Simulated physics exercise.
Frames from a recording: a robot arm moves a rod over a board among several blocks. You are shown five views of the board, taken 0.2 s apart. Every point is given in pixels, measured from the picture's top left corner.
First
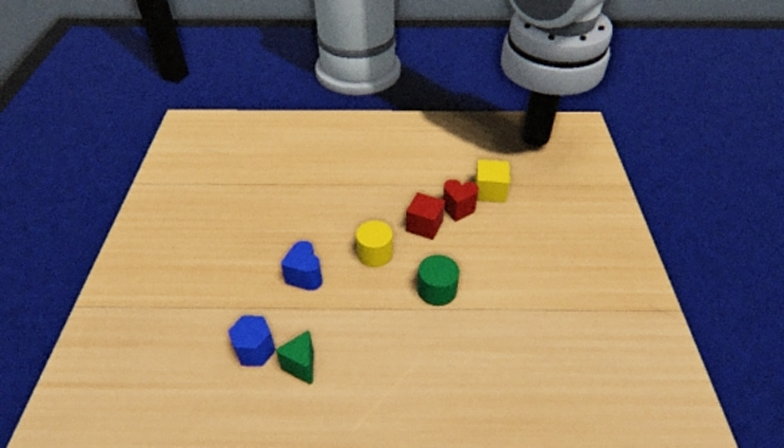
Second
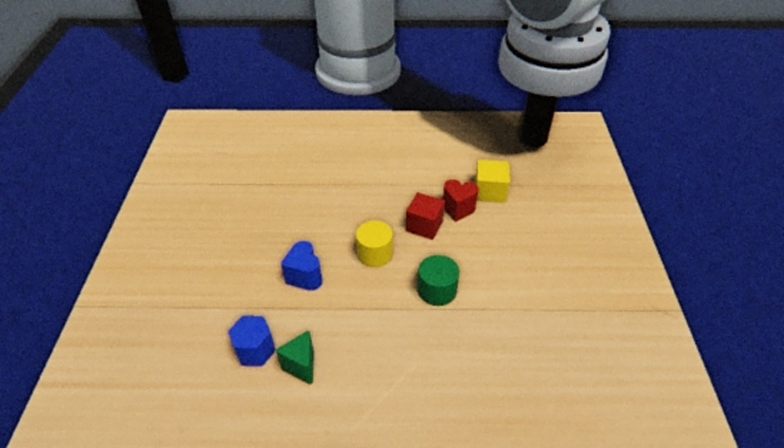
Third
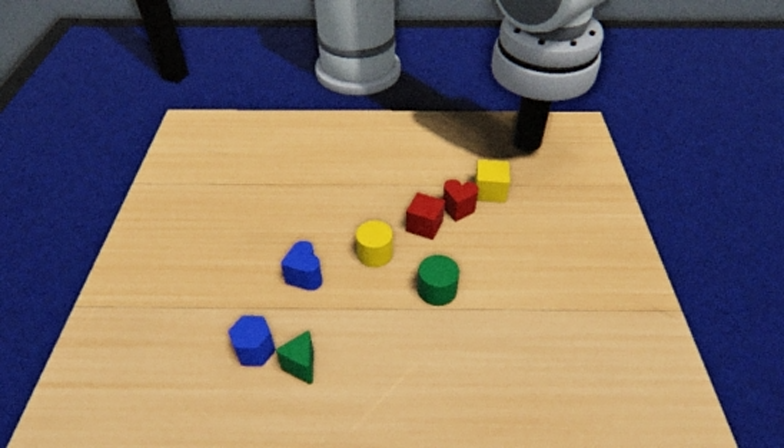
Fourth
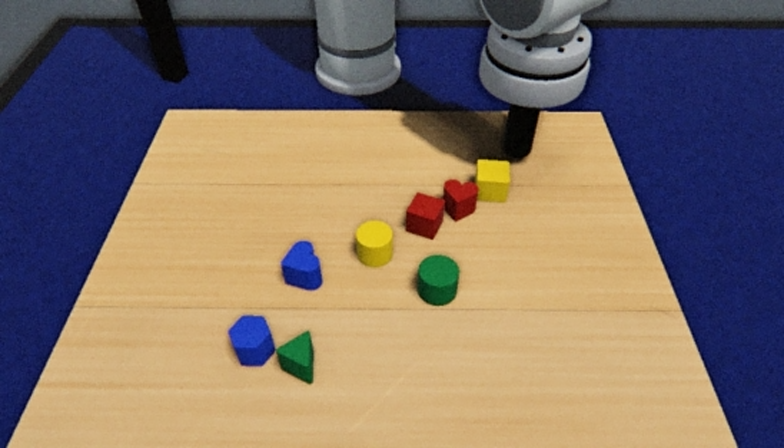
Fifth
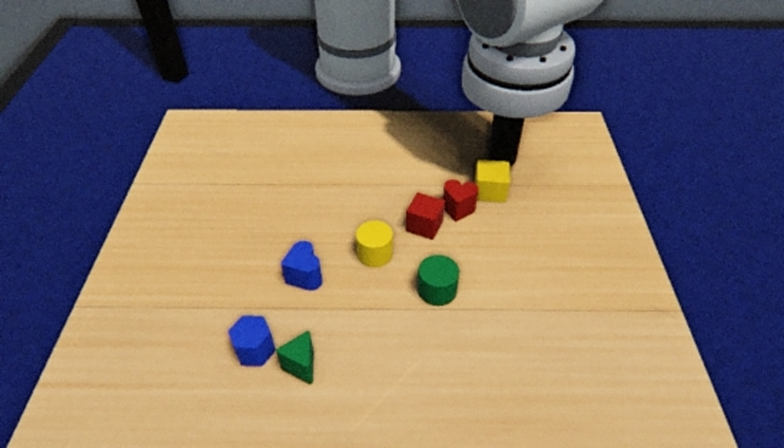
A robot arm holds a black rod over the far right of a pale wooden board on a blue surface, seen from above at an angle. A yellow cube, red heart and red cube run down-left from the rod toward a yellow cylinder, with a green cylinder below and blue and green blocks at left. The rod barely moves at first, then slides slightly left and nearer, up to the yellow cube, while the blocks and camera stay still.
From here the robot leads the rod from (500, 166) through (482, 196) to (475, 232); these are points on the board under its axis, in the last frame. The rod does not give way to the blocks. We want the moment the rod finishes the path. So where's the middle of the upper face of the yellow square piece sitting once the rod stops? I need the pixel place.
For the centre of its top, I'd go with (498, 235).
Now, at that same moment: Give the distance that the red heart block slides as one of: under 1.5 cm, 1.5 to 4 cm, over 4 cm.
Displacement: Past 4 cm.
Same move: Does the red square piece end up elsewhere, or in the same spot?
That block moves.
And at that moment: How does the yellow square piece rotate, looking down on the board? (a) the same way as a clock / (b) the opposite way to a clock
b
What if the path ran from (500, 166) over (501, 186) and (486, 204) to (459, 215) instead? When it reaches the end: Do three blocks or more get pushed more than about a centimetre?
I'd say yes.
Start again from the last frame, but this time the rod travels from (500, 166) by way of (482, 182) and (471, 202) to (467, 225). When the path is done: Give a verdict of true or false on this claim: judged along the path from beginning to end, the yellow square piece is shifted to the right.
This is false.
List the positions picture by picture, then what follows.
Rod's lower end (535, 139); red square piece (426, 205); green cylinder (439, 270); red heart block (461, 189); yellow square piece (494, 170), in the first picture.
Rod (533, 140); blocks still, in the second picture.
Rod (527, 144); blocks still, in the third picture.
Rod (516, 150); blocks still, in the fourth picture.
Rod (501, 160); red square piece (426, 205); green cylinder (439, 270); red heart block (461, 189); yellow square piece (494, 170), in the fifth picture.
What follows on the original path. One third of the way, rod (488, 179); red heart block (457, 195), turned 40° clockwise; yellow square piece (488, 187), turned 15° anticlockwise.
Two thirds of the way, rod (479, 201); red square piece (421, 205); red heart block (457, 200), turned 70° clockwise; yellow square piece (492, 210), turned 20° anticlockwise.
At the end, rod (476, 225); red square piece (416, 206); green cylinder still; red heart block (446, 220), turned 100° clockwise; yellow square piece (498, 235), turned 45° anticlockwise.
